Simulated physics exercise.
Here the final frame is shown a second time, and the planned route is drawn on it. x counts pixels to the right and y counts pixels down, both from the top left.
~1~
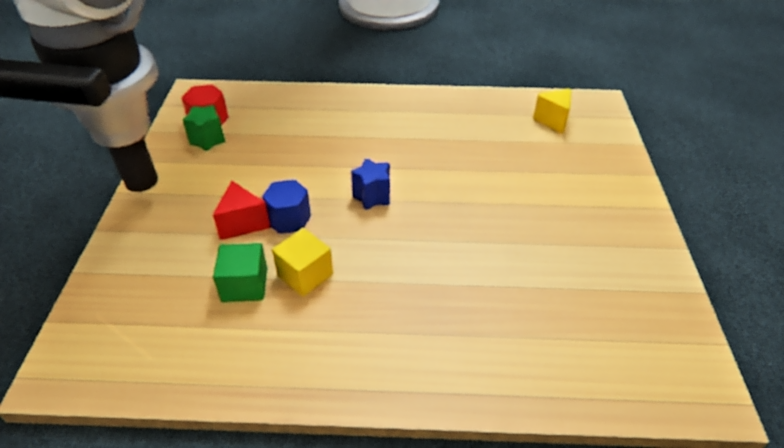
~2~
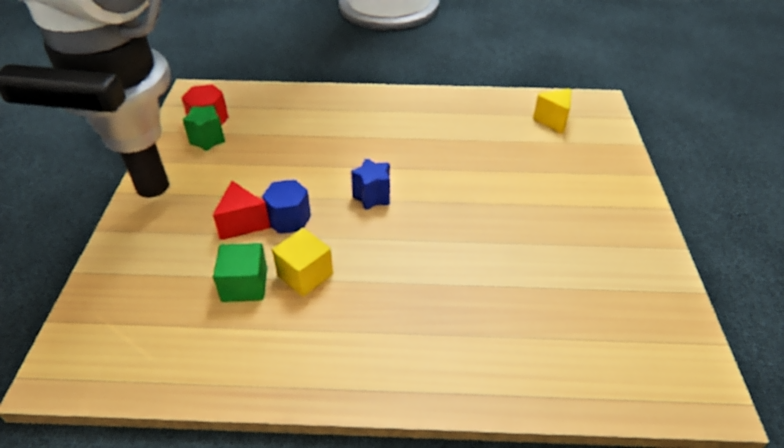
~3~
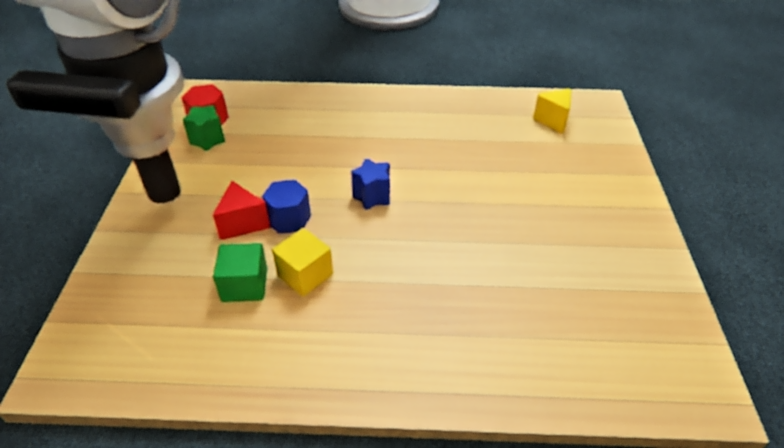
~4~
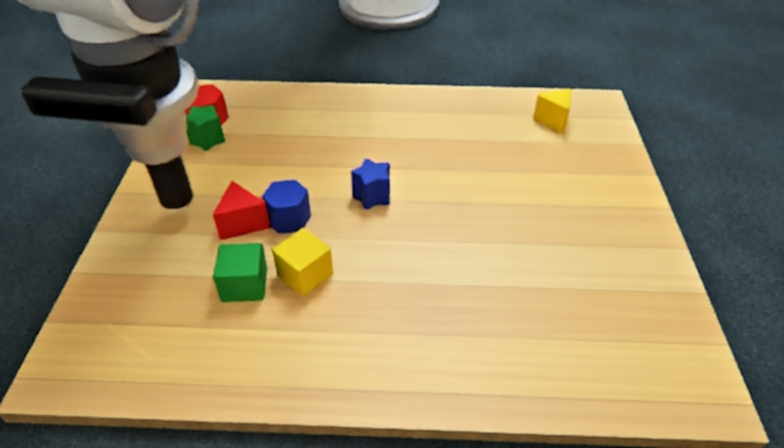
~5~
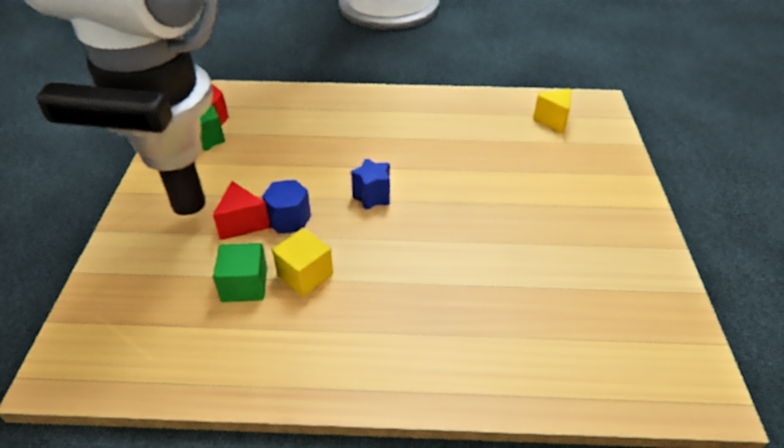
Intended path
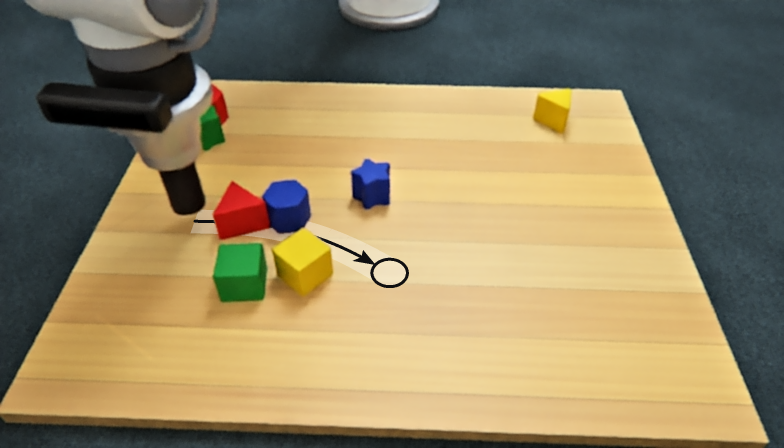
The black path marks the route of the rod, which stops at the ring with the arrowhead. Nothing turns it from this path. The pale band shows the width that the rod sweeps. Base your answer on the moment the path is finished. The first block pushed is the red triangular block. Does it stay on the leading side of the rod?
Still in front.
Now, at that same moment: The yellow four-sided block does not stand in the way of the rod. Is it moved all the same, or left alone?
It will end up elsewhere.
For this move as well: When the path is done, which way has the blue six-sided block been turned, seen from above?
Viewed from above: Anti-clockwise.
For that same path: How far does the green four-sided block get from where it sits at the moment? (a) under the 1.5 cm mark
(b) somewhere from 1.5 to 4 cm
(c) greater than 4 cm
Correct choice: A.
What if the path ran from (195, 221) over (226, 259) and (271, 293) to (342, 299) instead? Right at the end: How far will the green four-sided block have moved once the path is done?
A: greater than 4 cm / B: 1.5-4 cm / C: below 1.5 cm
The answer is A.
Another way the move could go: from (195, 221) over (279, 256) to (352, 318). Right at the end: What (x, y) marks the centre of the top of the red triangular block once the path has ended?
My prediction: (312, 215).
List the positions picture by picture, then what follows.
In the first picture, rod's lower end at (142, 182); red triangular block at (237, 198); green four-sided block at (238, 259); blue six-sided block at (285, 193); yellow four-sided block at (301, 248).
In the second picture, rod at (153, 187); blocks still.
In the third picture, rod at (165, 193); blocks still.
In the fourth picture, rod at (177, 199); blocks still.
In the fifth picture, rod at (189, 205); red triangular block at (237, 198); green four-sided block at (238, 259); blue six-sided block at (285, 193); yellow four-sided block at (301, 248).
Drawn move, from (195, 221) over (264, 225) and (329, 242) to (390, 273).
What follows on the original path. One third of the way, rod at (261, 209); red triangular block at (286, 212); blue six-sided block at (307, 188).
Two thirds of the way, rod at (328, 226); red triangular block at (351, 233), turned 40° clockwise; blue six-sided block at (321, 185), turned 30° anticlockwise; yellow four-sided block at (310, 257), turned 50° clockwise.
At the end, rod at (390, 256); red triangular block at (411, 270), turned 55° clockwise; green four-sided block still; blue six-sided block at (321, 185), turned 30° anticlockwise; yellow four-sided block at (310, 257), turned 50° clockwise.
